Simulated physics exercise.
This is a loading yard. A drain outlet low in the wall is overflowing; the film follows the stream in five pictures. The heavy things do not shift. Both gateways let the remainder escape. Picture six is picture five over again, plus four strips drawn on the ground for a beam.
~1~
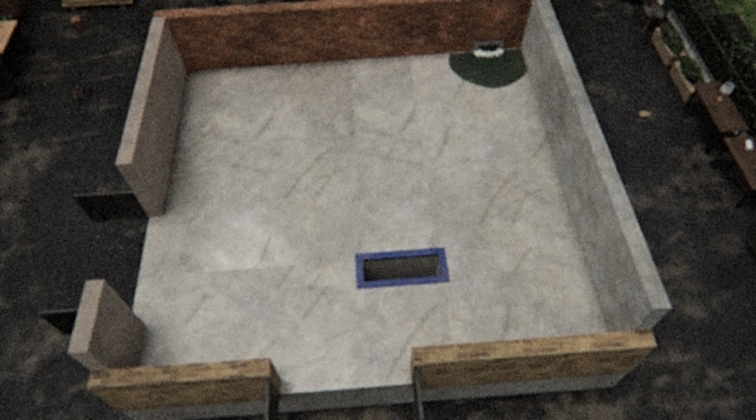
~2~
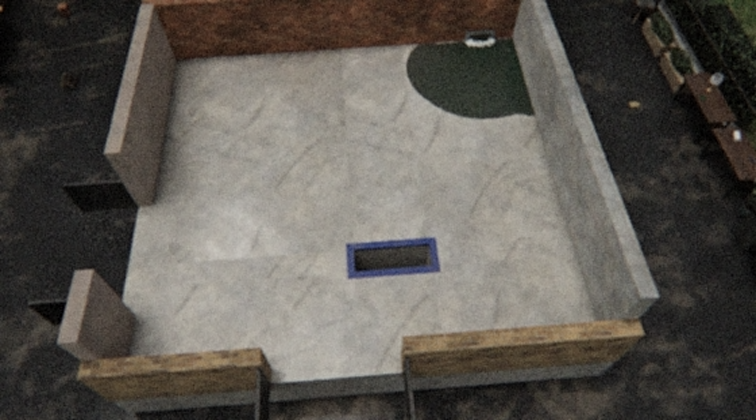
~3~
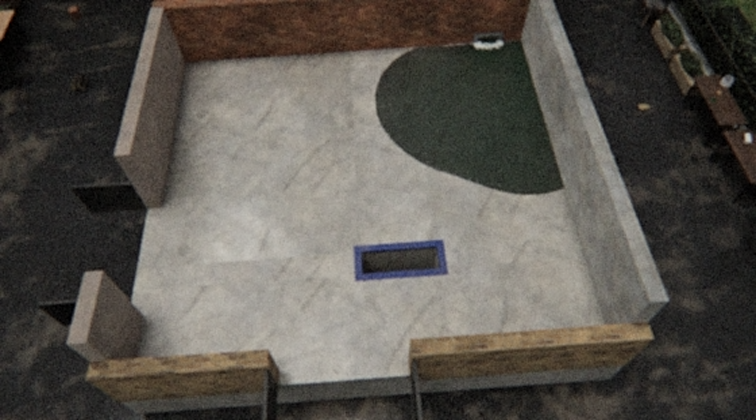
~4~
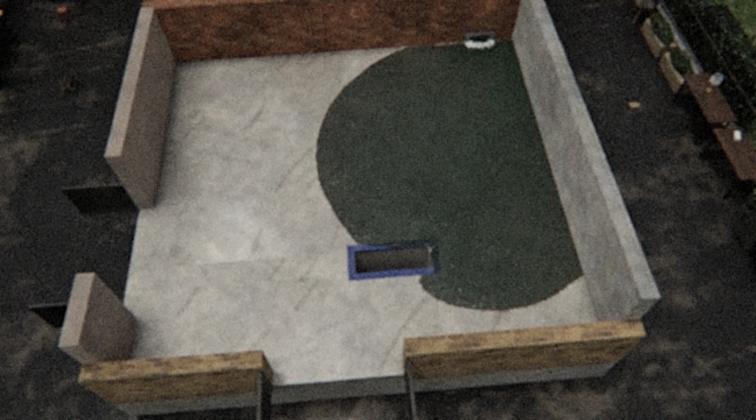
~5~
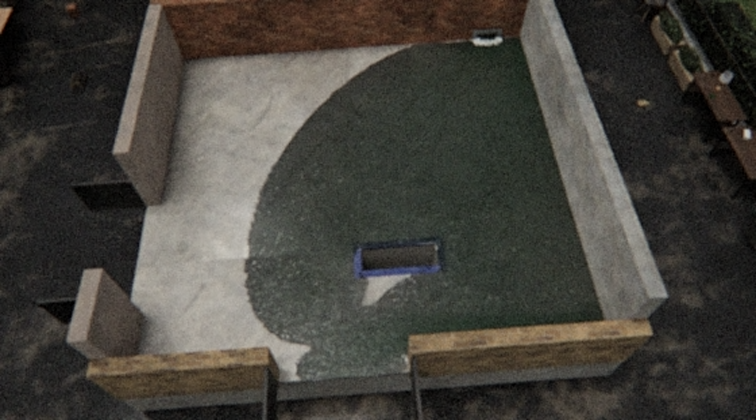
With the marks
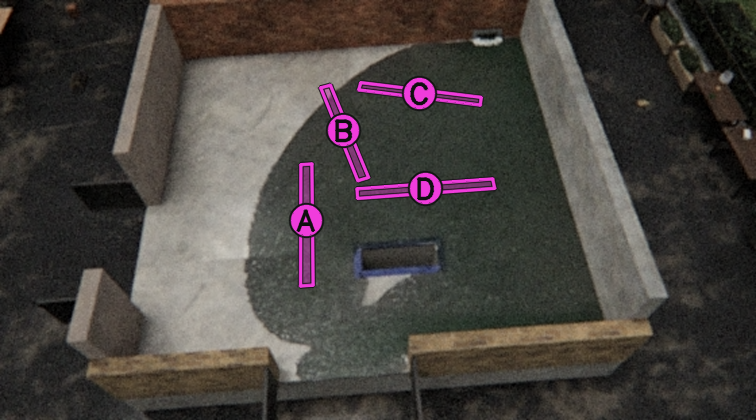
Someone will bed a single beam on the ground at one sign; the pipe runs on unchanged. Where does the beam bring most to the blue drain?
B beats the others.
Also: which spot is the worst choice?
Here it is spot D.
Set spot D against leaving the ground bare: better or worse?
Spot D is worse.
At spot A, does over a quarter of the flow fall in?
Yes, it does.
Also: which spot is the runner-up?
Here it is spot A.
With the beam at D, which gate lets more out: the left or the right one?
The right gate.
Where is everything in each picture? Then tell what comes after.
In the first picture, outfall at (488, 47); blue drain at (402, 268); open gate at (154, 267); open gate at (345, 373); 3 % of the ground under water, visible out to (473, 81); blue drain still dry.
In the second picture, 9 % of the ground under water, visible out to (527, 110); blue drain still dry.
In the third picture, 21 % of the ground under water, visible out to (563, 184); blue drain still dry.
In the fourth picture, 42 % of the ground under water, visible out to (486, 304); blue drain taking water.
In the fifth picture, 60 % of the ground under water, visible out to (271, 319); blue drain taking water.
In magenta, A from (306, 285) to (306, 164); B from (325, 86) to (363, 179); C from (359, 86) to (480, 101); D from (357, 193) to (493, 183).
If A is chosen, about 33 % of the stream goes into the blue drain, about 65 % out by the gates.
If B is chosen, about 50 % of the stream goes into the blue drain, about 49 % out by the gates.
If C is chosen, about 16 % of the stream goes into the blue drain, about 84 % out by the gates.
If D is chosen, about 2 % of the stream goes into the blue drain, about 98 % out by the gates.
